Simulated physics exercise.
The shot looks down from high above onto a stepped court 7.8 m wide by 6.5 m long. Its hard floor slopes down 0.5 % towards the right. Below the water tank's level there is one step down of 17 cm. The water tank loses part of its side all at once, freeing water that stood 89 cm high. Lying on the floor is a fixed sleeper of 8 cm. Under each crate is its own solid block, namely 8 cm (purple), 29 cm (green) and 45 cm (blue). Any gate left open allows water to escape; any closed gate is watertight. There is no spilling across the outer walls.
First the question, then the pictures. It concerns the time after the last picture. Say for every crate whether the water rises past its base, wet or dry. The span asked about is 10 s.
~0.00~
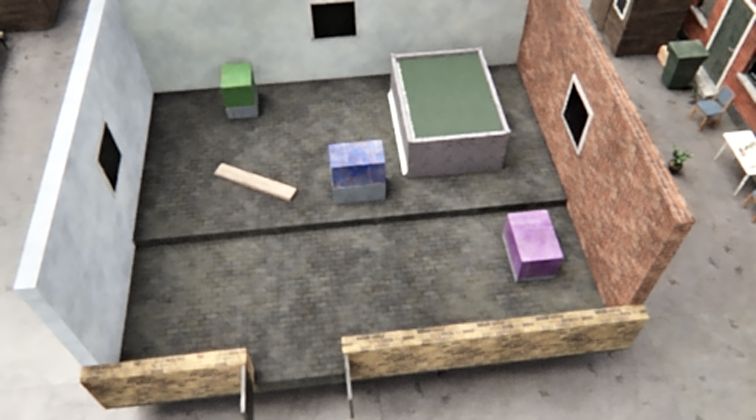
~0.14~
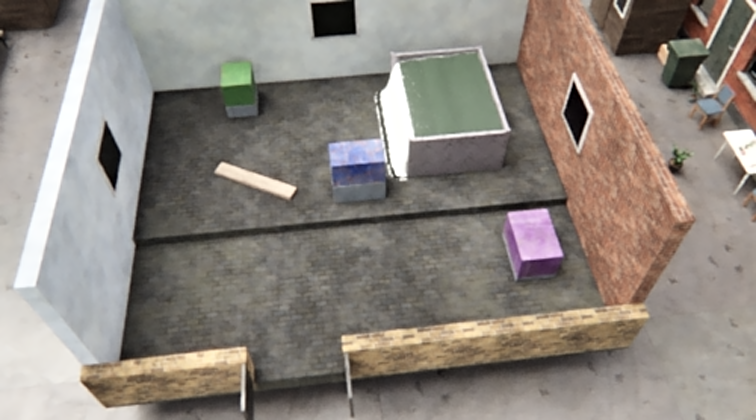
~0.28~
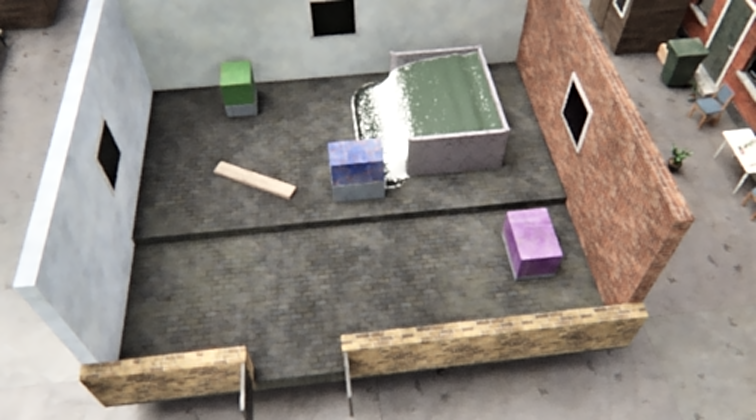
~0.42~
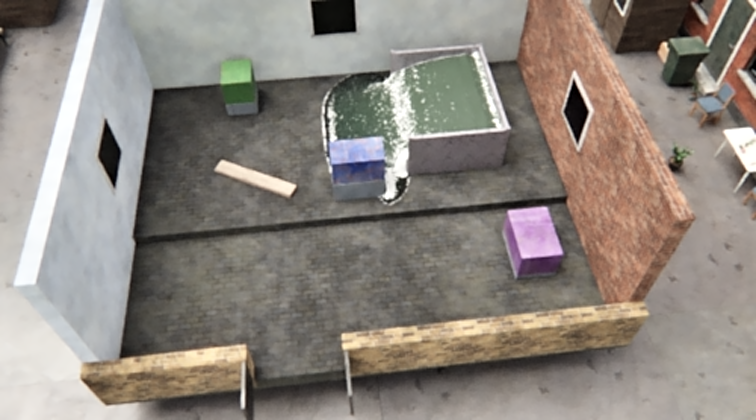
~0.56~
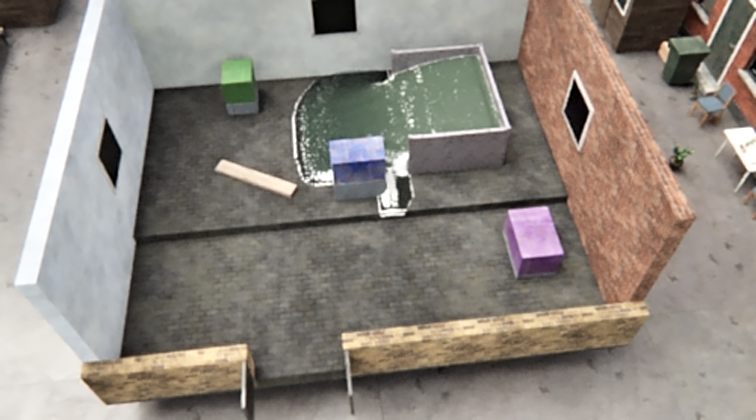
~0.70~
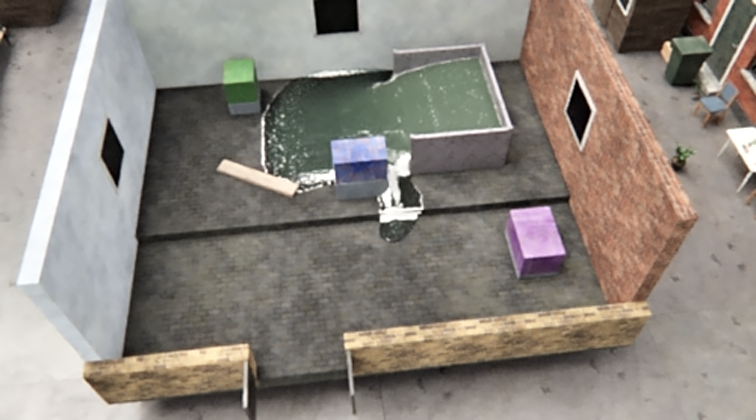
Purple crate: Not safe, green crate: Not safe, blue crate: Safe.
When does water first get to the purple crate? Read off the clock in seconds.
Arrival: Purple 2.4 s.
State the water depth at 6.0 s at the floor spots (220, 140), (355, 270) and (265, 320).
Around 10 cm, 7 cm and 15 cm, in the order given.
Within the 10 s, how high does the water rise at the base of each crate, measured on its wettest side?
Purple 20, green 41, blue 29, all in cm.
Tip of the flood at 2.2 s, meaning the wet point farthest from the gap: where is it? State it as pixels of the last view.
(132, 288).
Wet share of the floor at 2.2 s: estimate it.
About 50 per cent.
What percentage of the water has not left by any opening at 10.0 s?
Near 94 in a hundred is still there.
After 1.4 s water covers 40 % of the floor and is deepest (44 cm) near (147, 156); purple plinth not reached, green plinth reached, blue plinth reached.
After 2.2 s water covers 50 % of the floor and is deepest (50 cm) near (148, 149); purple plinth not reached, green plinth reached, blue plinth reached.
After 3.5 s water covers 55 % of the floor and is deepest (34 cm) near (120, 379); purple plinth reached, green plinth reached, blue plinth reached.
After 6.0 s water covers 80 % of the floor and is deepest (24 cm) near (121, 368); purple plinth reached, green plinth reached, blue plinth reached.
After 10.0 s water covers 95 % of the floor and is deepest (20 cm) near (519, 216); highest at the purple plinth 20 cm, highest at the green plinth 41 cm, highest at the blue plinth 29 cm.
